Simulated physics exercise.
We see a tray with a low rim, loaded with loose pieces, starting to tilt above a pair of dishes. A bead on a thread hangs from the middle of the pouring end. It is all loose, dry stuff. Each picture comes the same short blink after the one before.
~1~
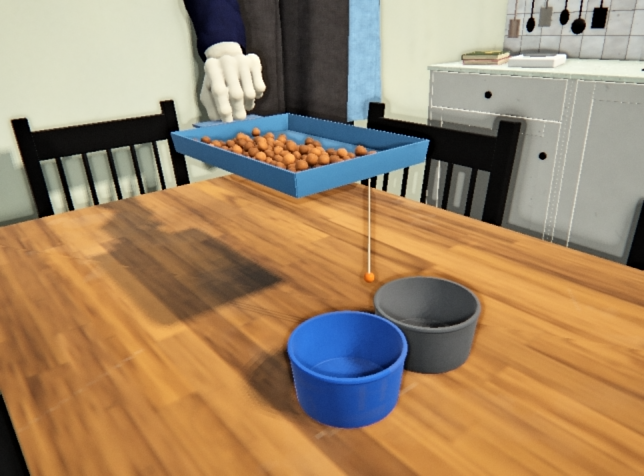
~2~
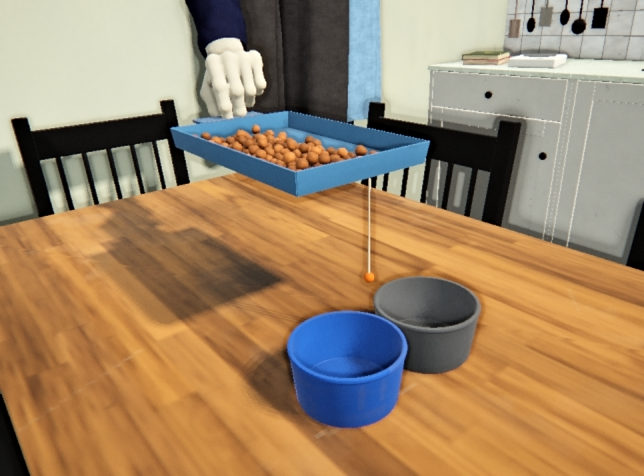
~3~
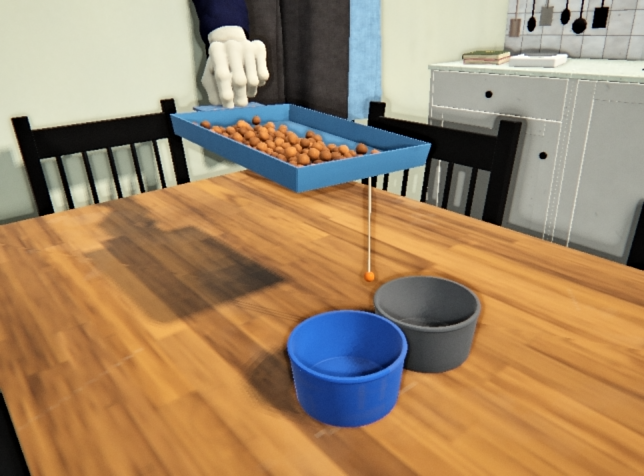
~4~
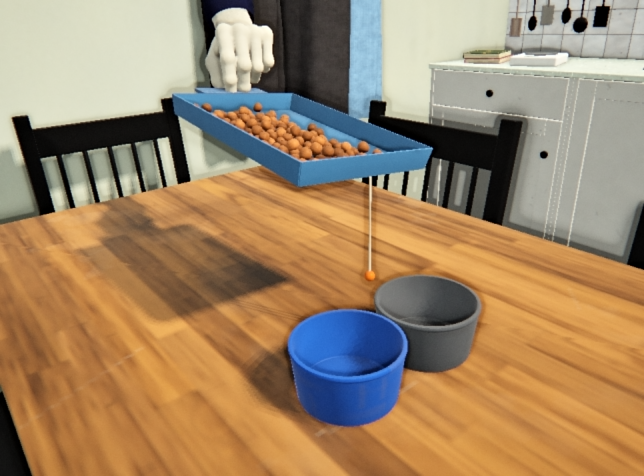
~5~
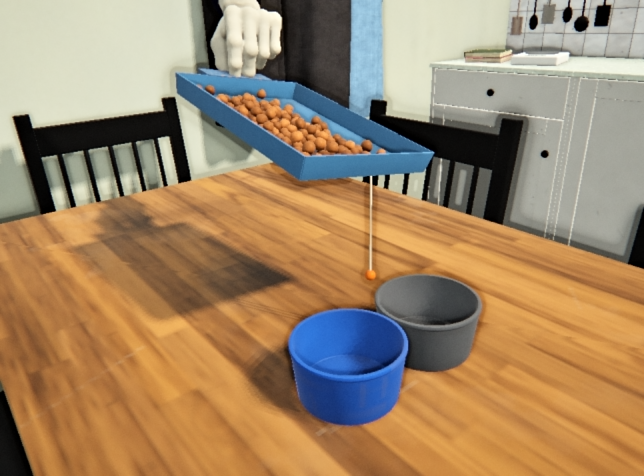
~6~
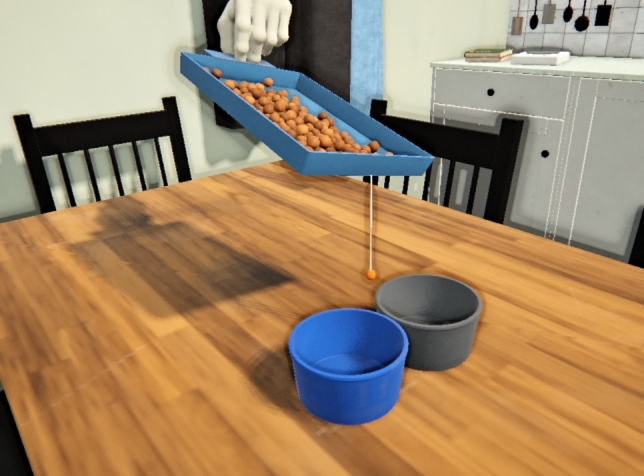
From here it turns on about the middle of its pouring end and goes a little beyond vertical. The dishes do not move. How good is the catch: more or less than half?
They take less than half between them.
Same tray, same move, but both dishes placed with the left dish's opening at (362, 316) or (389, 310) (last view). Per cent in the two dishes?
Near 70 % and 70 %.
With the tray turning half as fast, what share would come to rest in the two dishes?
It comes to 20 per cent or so.
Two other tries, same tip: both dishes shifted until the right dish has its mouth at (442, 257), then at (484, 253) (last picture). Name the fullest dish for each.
First right, then the left one.
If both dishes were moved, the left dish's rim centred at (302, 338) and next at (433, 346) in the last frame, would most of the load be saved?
First the smaller part, then under half.
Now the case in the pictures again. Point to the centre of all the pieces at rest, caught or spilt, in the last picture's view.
Close to (458, 308).
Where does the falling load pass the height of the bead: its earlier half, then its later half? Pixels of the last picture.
The first part at (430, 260); the rest at (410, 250).
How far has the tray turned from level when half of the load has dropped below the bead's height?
Roughly 110°.
Soon, tray tipped steeply; nearly all on the tray; a stray few outside both; a stray few in the air.
A while on, tray tipped past a quarter turn; about a quarter on the tray; a small part in the right dish; about a quarter outside both; about a quarter in the air.
Towards the end, tray tipped past a quarter turn; about a quarter in the right dish; most outside both.
Finally, tray tipped past a quarter turn; none in the left dish; about a quarter in the right dish; most outside both.
